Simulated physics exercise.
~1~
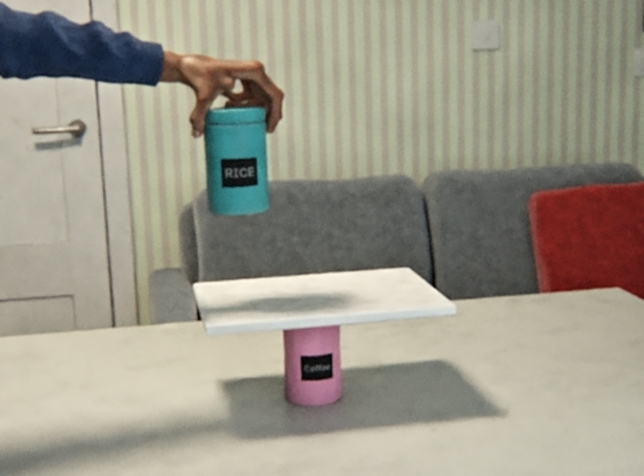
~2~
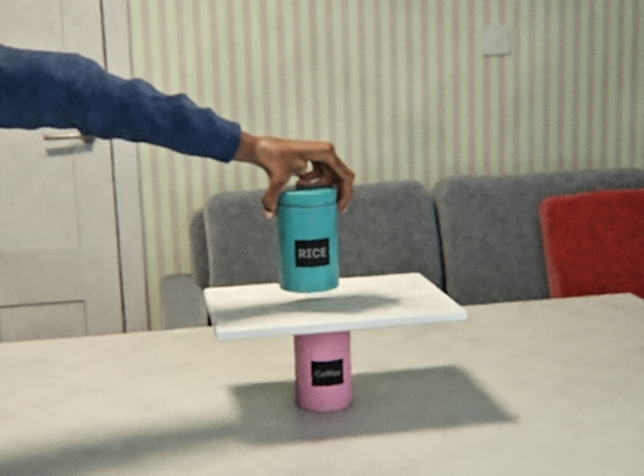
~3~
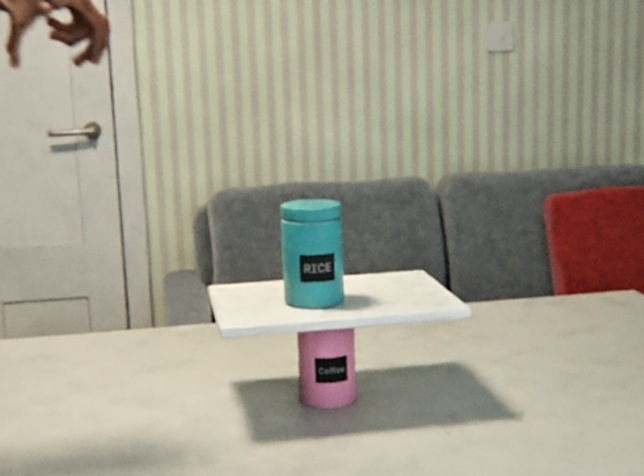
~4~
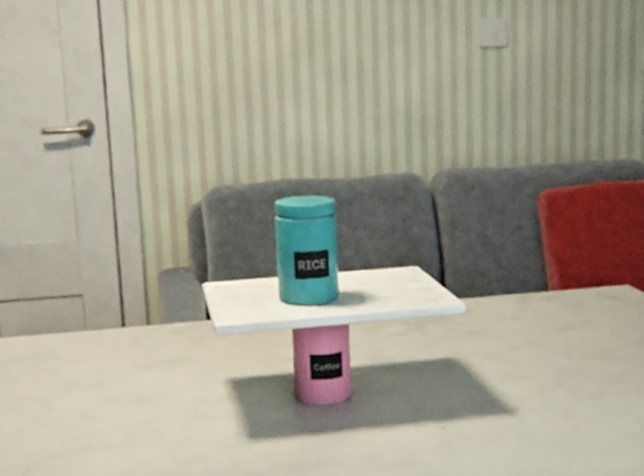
The clip shows a hand lowering a turquoise jar labelled rice onto a white board balanced on a pink jar on a table, moving it right and down. The hand lets go and withdraws, and the stack stays upright and still.
